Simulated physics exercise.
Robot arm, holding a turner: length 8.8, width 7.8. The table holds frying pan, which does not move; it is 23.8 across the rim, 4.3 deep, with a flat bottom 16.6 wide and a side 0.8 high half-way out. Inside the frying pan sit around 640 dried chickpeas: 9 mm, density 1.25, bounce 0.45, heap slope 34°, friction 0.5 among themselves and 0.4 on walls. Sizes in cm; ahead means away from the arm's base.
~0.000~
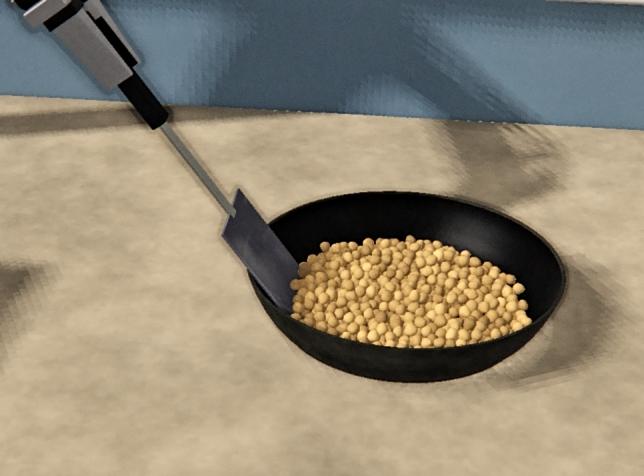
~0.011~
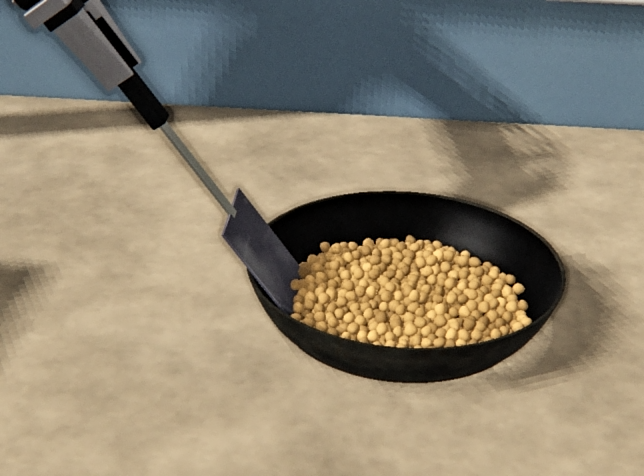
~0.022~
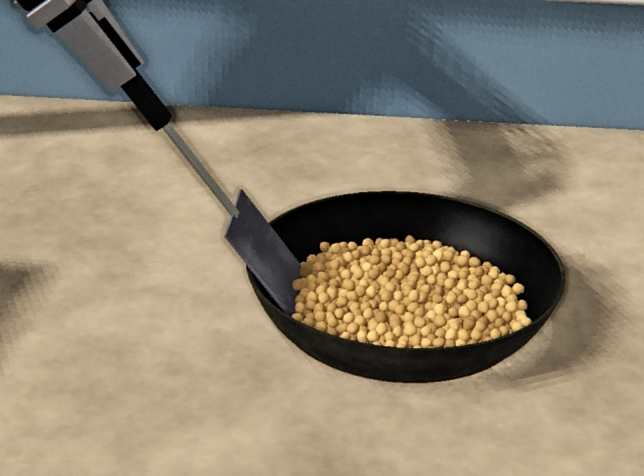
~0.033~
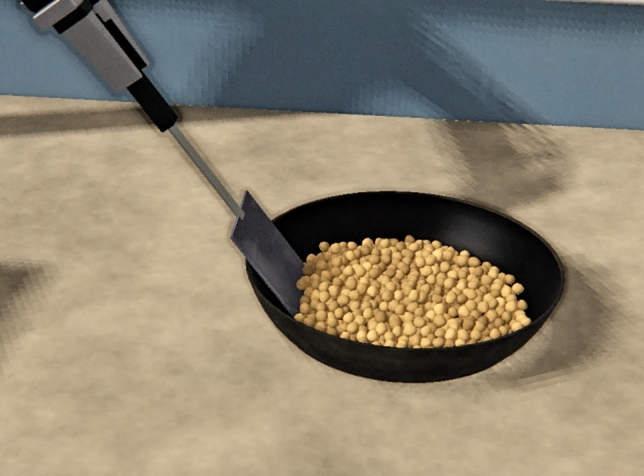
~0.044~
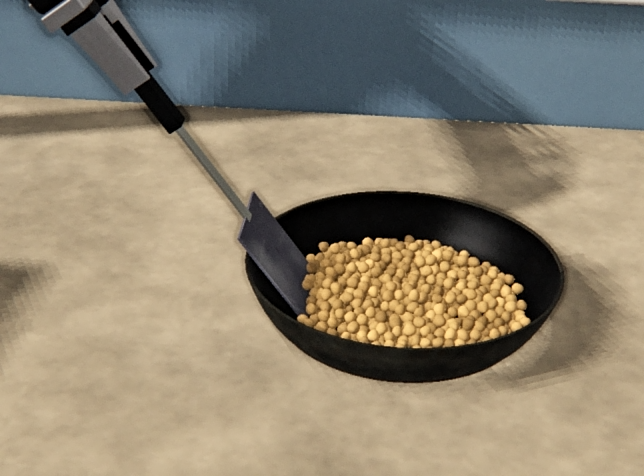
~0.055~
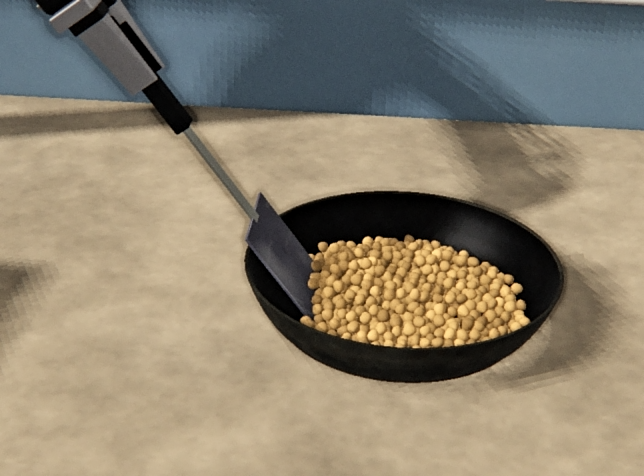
A black frying pan full of chickpeas sat still on a beige tabletop while a robot arm slowly slid a tilted turner a short way to the right inside it, nudging the chickpeas at the left edge.
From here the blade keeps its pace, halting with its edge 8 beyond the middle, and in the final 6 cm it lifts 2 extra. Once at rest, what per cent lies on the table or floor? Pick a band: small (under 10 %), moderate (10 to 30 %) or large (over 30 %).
The share is small, under 10 %.
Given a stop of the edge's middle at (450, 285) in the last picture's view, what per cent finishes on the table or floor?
0 %.
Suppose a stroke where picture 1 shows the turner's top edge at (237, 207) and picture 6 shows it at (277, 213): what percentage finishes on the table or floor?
Roughly 15 percent ends up there.
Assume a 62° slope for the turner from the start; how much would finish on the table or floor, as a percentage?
Some 5 in a hundred.
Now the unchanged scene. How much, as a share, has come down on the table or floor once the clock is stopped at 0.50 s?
5 %.
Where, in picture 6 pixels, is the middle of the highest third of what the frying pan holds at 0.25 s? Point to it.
Roughly pixel (479, 284).
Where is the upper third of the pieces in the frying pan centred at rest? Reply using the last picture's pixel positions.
Roughly (514, 286).
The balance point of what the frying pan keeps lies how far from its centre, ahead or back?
Ahead, by about 4.0 cm.
By 0.15 s, sloping 54°, highest piece 4 above the table; 644 in the frying pan.
By 0.25 s, sloping 54°, highest piece 5 above the table; 644 in the frying pan.
By 0.50 s, sloping 54°, highest piece 5 above the table; 620 in the frying pan, 24 on the table or floor.
By 1.55 s, sloping 54°, highest piece 5 above the table; 620 in the frying pan, 24 on the table or floor.
Final count, 620 in the frying pan, 24 on the table or floor. That is 4 % on the table or floor.
